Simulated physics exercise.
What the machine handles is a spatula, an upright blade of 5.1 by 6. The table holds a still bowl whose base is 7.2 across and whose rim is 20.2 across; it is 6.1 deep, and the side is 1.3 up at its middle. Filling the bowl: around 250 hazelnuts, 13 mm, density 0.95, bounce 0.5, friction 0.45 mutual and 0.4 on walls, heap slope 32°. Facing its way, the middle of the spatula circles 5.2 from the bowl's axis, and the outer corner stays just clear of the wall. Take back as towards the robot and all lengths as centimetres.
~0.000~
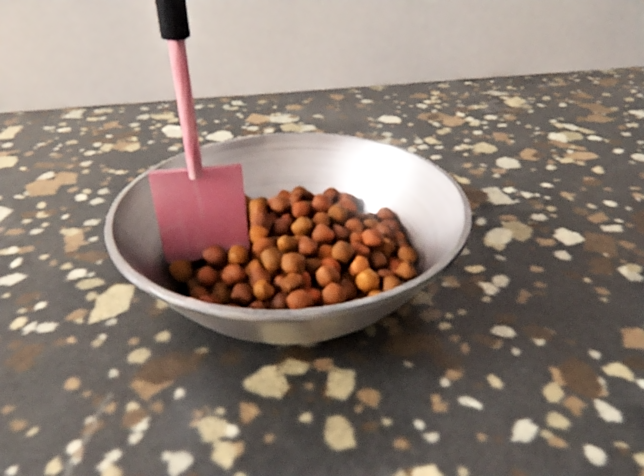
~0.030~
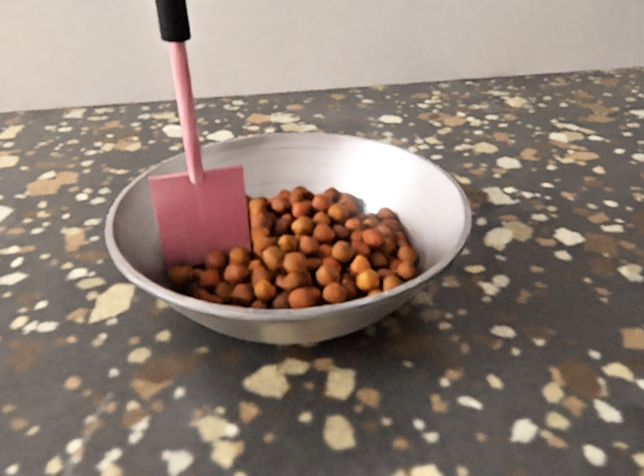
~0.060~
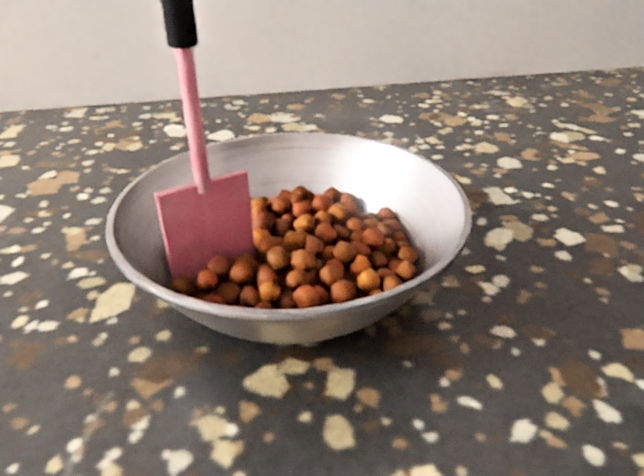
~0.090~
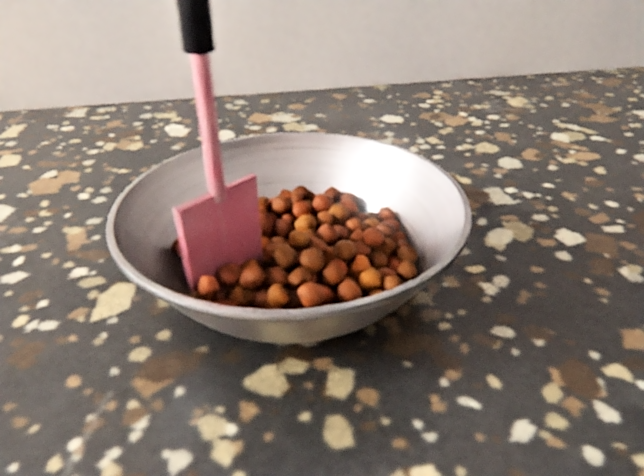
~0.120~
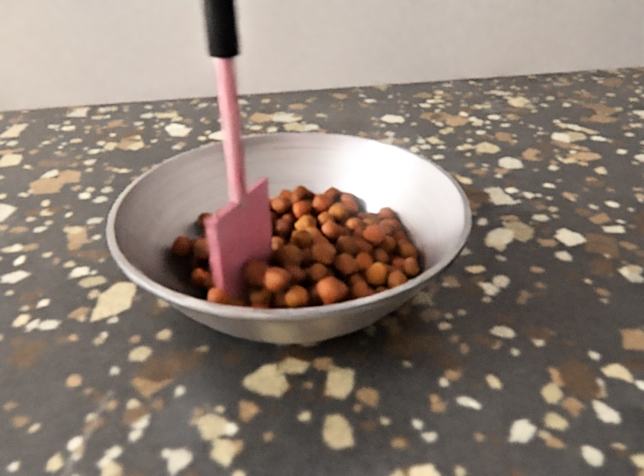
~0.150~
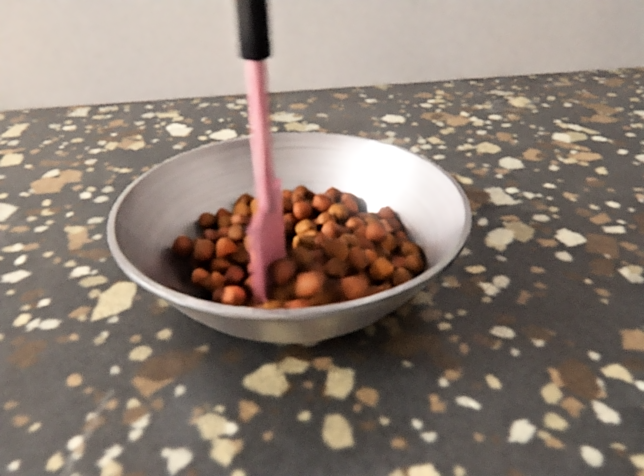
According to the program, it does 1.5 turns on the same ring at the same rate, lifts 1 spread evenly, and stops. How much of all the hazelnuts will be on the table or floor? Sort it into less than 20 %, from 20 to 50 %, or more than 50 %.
It goes in less than 20 %.
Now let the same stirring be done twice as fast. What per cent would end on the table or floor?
It would come to around 35 percent.
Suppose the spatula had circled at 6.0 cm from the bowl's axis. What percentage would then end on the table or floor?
It would be near 0 per cent.
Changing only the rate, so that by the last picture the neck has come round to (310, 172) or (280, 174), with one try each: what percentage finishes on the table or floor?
About 25 % for one try and about 15 % for the other, in order.
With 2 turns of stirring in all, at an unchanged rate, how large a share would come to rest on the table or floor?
Then roughly 15 percent.
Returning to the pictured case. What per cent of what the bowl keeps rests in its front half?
Estimate: Some 45 %.
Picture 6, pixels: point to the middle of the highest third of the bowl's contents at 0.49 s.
I'd put its middle near (273, 189).
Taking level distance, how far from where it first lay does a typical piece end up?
About 4 centimetres.
By 0.49 s, 254° round, highest piece 8 above the table; 232 in the bowl, 9 on the table or floor, 8 in flight or on the tool.
By 0.83 s, 77° round, highest piece 8 above the table; 224 in the bowl, 23 on the table or floor, 2 in flight or on the tool.
By 1.20 s, 180° round, highest piece 7 above the table; 221 in the bowl, 28 on the table or floor.
By 1.90 s, 180° round, highest piece 5 above the table; 220 in the bowl, 29 on the table or floor.
Final count, 220 in the bowl, 29 on the table or floor. That is 12 % on the table or floor.
